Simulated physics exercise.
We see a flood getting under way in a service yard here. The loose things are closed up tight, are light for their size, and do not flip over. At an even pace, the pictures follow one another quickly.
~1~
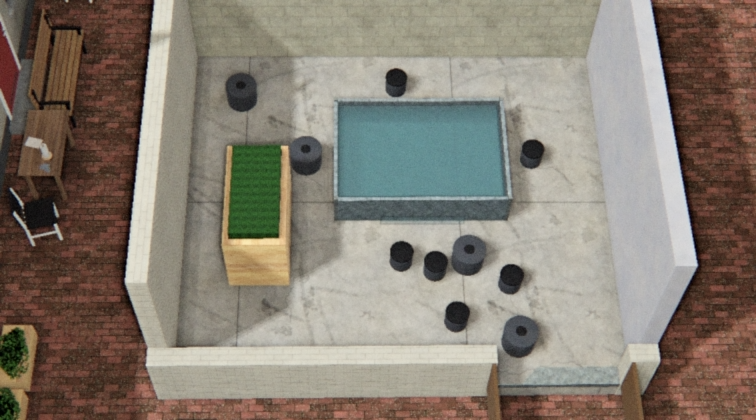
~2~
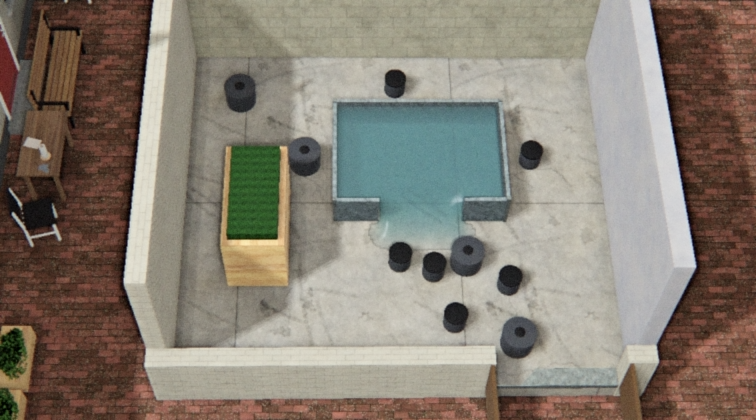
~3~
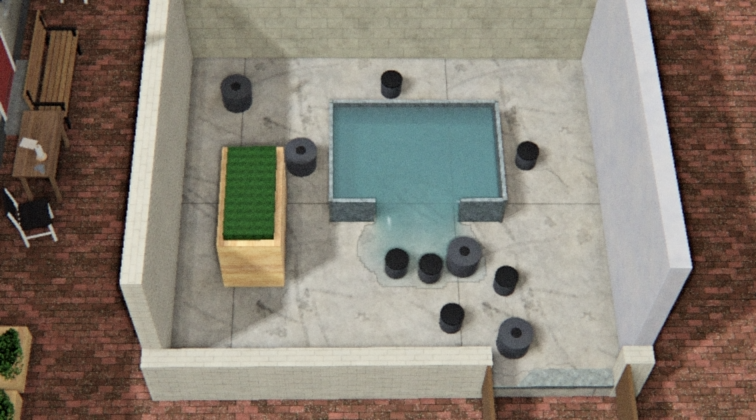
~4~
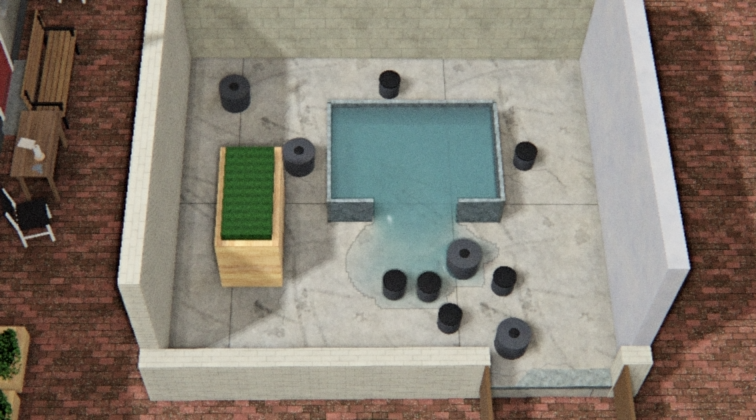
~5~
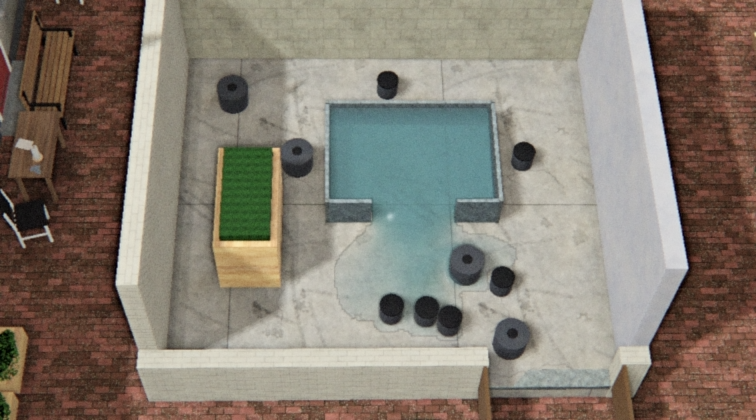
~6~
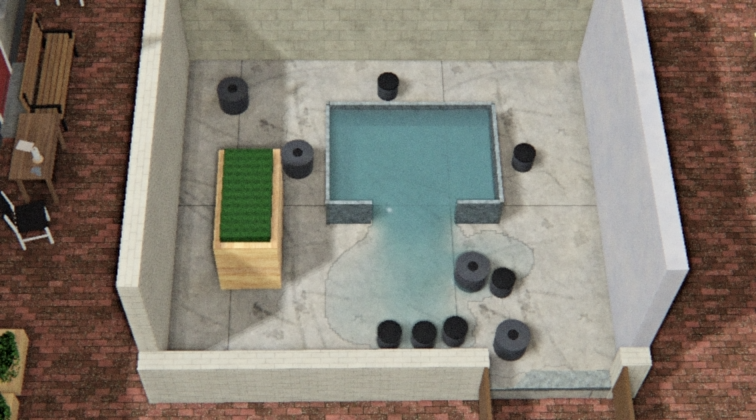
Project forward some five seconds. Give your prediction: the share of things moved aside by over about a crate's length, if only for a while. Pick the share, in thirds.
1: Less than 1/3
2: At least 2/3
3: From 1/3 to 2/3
3, from 1/3 to 2/3.
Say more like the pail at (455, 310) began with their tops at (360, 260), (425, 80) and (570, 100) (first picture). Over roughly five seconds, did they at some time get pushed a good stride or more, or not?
First driven off, second remains in place, third remains in place.
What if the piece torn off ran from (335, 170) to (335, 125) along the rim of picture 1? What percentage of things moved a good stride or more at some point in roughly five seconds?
30 per cent or thereabouts.
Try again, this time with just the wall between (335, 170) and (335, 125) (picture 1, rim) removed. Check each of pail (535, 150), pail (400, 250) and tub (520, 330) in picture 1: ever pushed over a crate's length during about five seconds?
Object by object: Short of it, short of it, short of it.
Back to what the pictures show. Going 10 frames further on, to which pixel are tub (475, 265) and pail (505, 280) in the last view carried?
Close to (535, 307), and close to (572, 308).
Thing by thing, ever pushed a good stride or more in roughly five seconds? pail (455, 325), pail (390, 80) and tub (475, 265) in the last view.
Goes that far, short of that, goes that far.
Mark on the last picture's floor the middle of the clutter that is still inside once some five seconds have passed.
Centre estimate: Around (406, 214).
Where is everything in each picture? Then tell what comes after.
The first picture shows a pail at (402, 251), on the bottom; a pail at (436, 261) rests on the ground; 0 of 10 have shifted.
The second picture shows a pail at (400, 252), on the bottom; a pail at (434, 262) rests on the ground; 0 of 10 have shifted.
The third picture shows a pail at (397, 258) rests on the ground, close to its start; a pail at (431, 263), on the bottom; 1 of 10 have shifted.
The fourth picture shows a pail at (395, 280) rests on the ground, a stride from its start; a pail at (429, 282), on the bottom, close to its start; 2 of 10 have shifted.
The fifth picture shows a pail at (392, 304) rests on the ground, a stride from its start; a pail at (427, 307), on the bottom, a stride from its start; 3 of 10 have shifted.
The sixth picture shows a pail at (389, 331) rests on the ground, a stride from its start; a pail at (424, 332) rests on the ground, a stride from its start; 4 of 10 have shifted.
A moment on, 3 of 10 are well off their spots; 3 afloat.
Next, 6 of 10 are well off their spots; 2 afloat.
Later, 6 of 10 are well off their spots; 3 afloat.
In the end, 6 of 10 are well off their spots, and 6 have been at some point; 2 afloat.
